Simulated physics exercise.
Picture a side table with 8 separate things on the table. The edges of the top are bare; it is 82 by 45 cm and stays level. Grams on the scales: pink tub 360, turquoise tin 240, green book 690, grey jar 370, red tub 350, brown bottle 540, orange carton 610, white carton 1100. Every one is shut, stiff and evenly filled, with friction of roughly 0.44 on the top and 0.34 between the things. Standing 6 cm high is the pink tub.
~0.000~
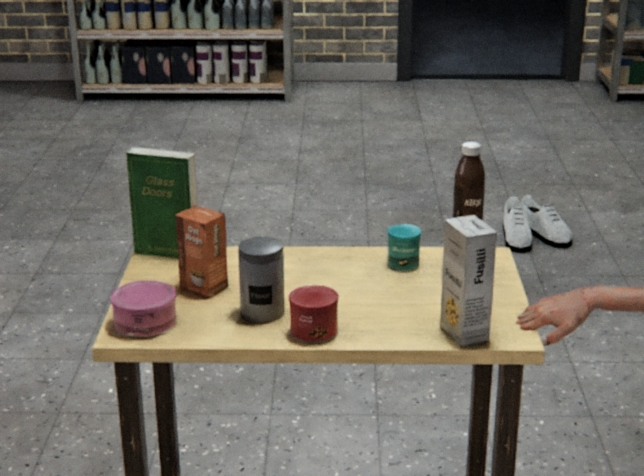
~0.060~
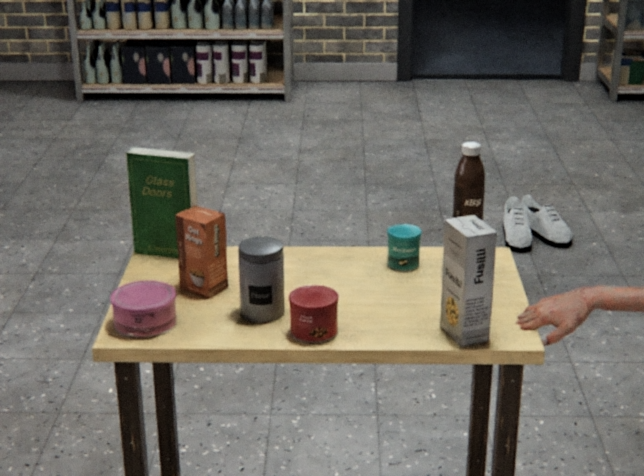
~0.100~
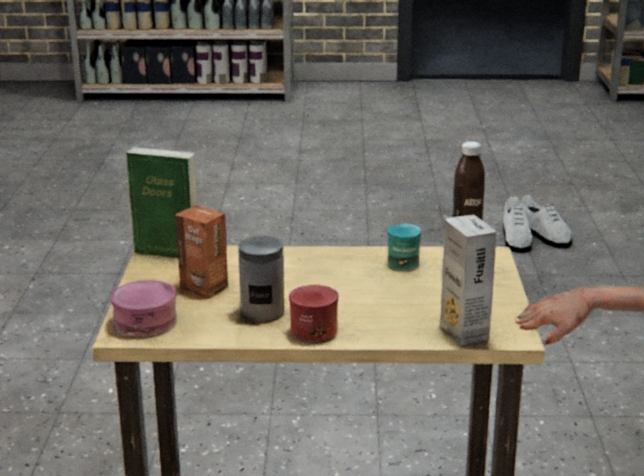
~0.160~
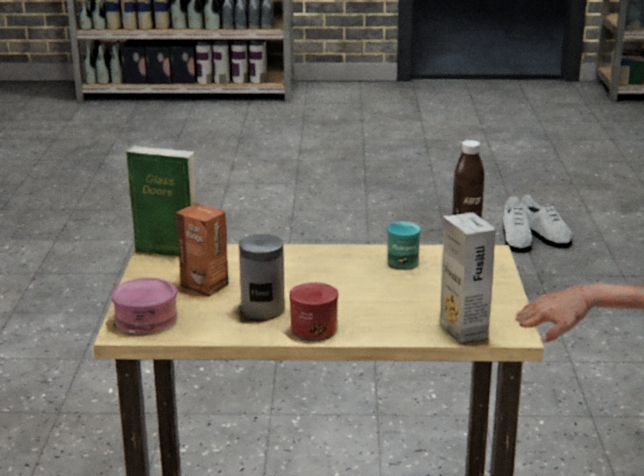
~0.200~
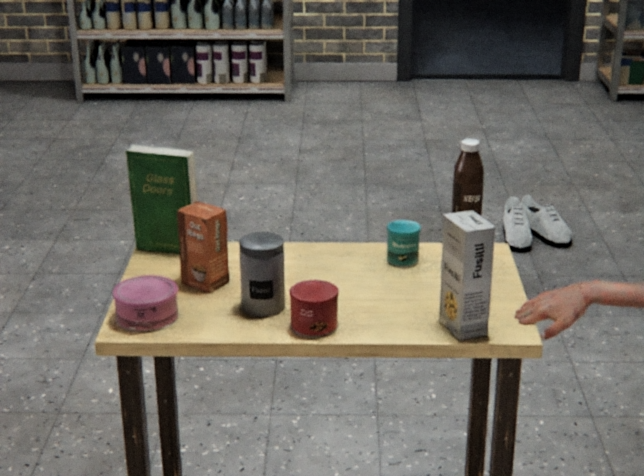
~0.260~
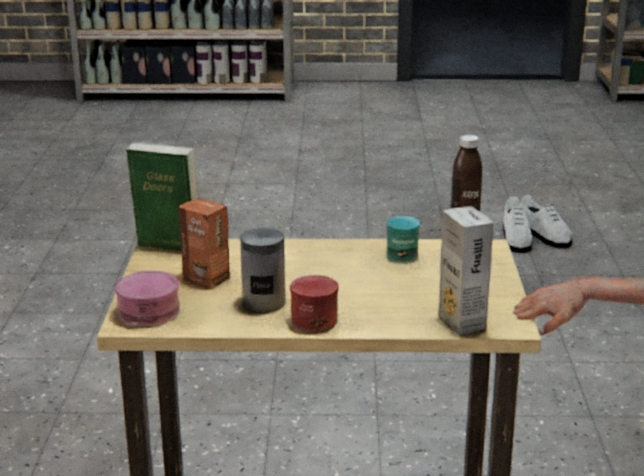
A hand at the right edge slides a table of containers slightly away from the viewer.
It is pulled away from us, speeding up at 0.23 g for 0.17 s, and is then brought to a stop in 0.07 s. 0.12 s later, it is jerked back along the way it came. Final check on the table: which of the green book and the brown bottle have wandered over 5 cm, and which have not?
In order: The green book is left out of position; the brown bottle is left out of position.
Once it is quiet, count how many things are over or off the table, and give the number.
The tally is 2.
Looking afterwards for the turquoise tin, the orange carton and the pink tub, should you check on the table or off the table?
When everything stops, the turquoise tin is still in bounds, the orange carton is still in bounds, and the pink tub is still in bounds.
Around 0.76 s, green book and brown bottle now off the table.
Around 0.96 s, things are still on the move.
Finally (1.3 s), off the table, green book and brown bottle; the other 6 still in place (within 5 cm).
